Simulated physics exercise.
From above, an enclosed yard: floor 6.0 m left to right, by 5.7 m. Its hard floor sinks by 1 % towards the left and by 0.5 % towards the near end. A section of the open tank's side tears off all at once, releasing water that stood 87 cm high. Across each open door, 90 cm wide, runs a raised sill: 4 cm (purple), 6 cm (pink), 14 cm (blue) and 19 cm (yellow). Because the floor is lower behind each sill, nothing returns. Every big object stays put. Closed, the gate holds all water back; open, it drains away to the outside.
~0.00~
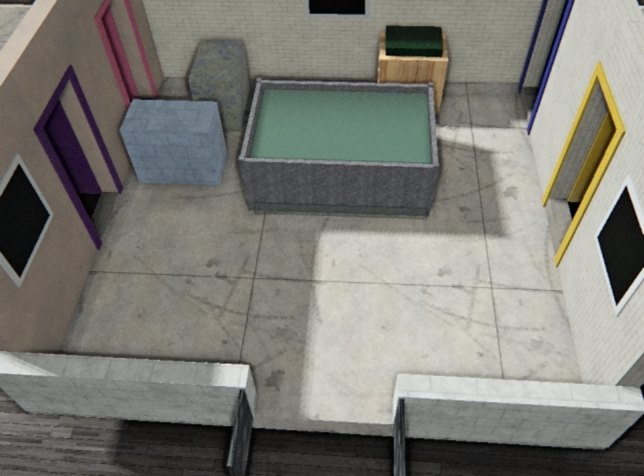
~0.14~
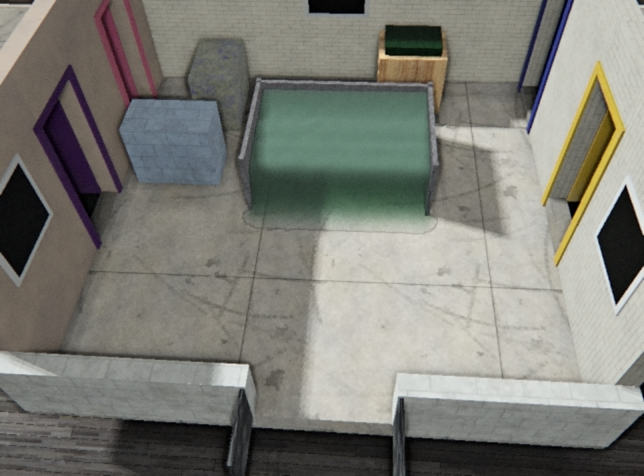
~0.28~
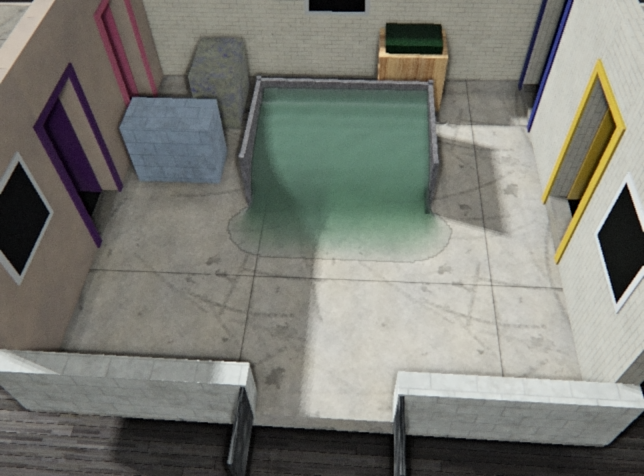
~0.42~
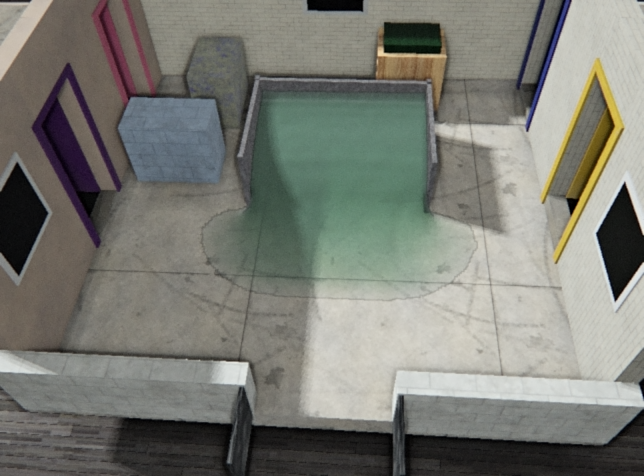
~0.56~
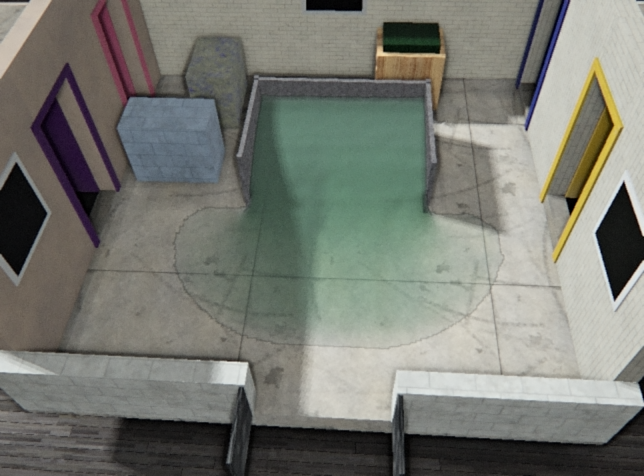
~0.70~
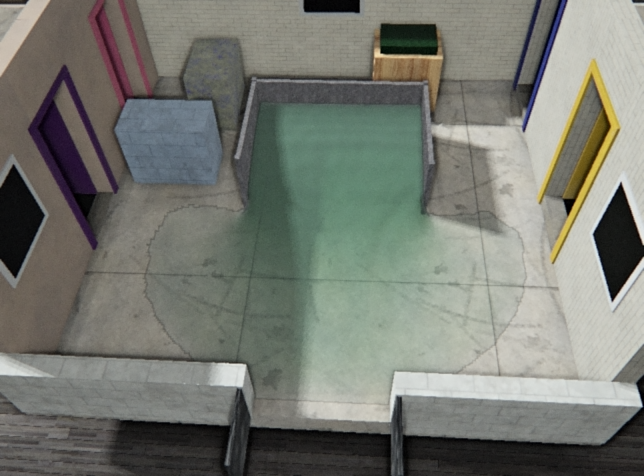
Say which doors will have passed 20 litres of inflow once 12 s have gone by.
At the end, my guess is the purple door lets through more than the limit; my guess is the pink door lets through less than the limit; my guess is the blue door lets through less than the limit; my guess is the yellow door lets through less than the limit.
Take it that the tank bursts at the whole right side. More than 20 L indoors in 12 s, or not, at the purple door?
Then: Purple above.
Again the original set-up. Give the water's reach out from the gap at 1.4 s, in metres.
Distance: Approx. 4.2 m.
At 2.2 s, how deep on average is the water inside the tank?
It averages close to 18 centimetres.
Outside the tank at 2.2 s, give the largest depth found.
Around 46 centimetres.
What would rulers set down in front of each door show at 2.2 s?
Depths: Purple door 2 cm, pink door 0 cm, blue door 0 cm, yellow door 1 cm.
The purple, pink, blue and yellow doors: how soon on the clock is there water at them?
Times: Purple 1.6 seconds, pink 3.6 seconds, blue 4.0 seconds, yellow 1.0 seconds.
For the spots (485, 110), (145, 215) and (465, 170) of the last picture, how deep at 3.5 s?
Depths in turn: Roughly 0, 6 and 3 centimetres.
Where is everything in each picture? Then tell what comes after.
In the first picture, the open tank at (341, 125) is whole and still, 87 cm deep.
In the second picture, the front is at (433, 219), 1.3 m from the gap at (338, 192); 0.6 m2 of floor is under water; 87 cm left at the back of the open tank.
In the third picture, the front is at (444, 235), 1.5 m from the gap at (338, 194); 1.9 m2 of floor is under water; 80 cm left at the back of the open tank.
In the fourth picture, the front is at (459, 264), 1.8 m from the gap at (337, 196); 4.0 m2 of floor is under water; 75 cm left at the back of the open tank.
In the fifth picture, water pours out at (336, 197) and has run 2.3 m, to (476, 296); typically 11 cm deep outside, 71 cm at the open tank's back.
In the sixth picture, the front is at a hidden place, 2.8 m from the gap at (334, 199); 10.0 m2 of floor is under water; 63 cm left at the back of the open tank.
After 1.4 s water covers 50 % of the floor and is deepest (40 cm) near (247, 394); purple door not reached, pink door not reached, blue door not reached, yellow door 3 cm at the sill, 0 L in.
After 2.2 s water covers 50 % of the floor and is deepest (46 cm) near (44, 384); purple door 2 cm at the sill, 0 L in, pink door not reached, blue door not reached, yellow door 1 cm at the sill, 0 L in.
After 3.5 s water covers 70 % of the floor and is deepest (26 cm) near (142, 188); purple door 6 cm at the sill, 3 L in, pink door not reached, blue door not reached, yellow door 7 cm at the sill, 0 L in.
After 7.0 s water covers 95 % of the floor and is deepest (13 cm) near (75, 386); purple door 11 cm at the sill, 44 L in, pink door 5 cm at the sill, 0 L in, blue door 10 cm at the sill, 0 L in, yellow door 3 cm at the sill, 0 L in.
After 12.0 s water covers 100 % of the floor and is deepest (10 cm) near (151, 100); purple door 8 cm at the sill, 107 L in, pink door 8 cm at the sill, 3 L in, blue door 3 cm at the sill, 0 L in, yellow door 4 cm at the sill, 0 L in.
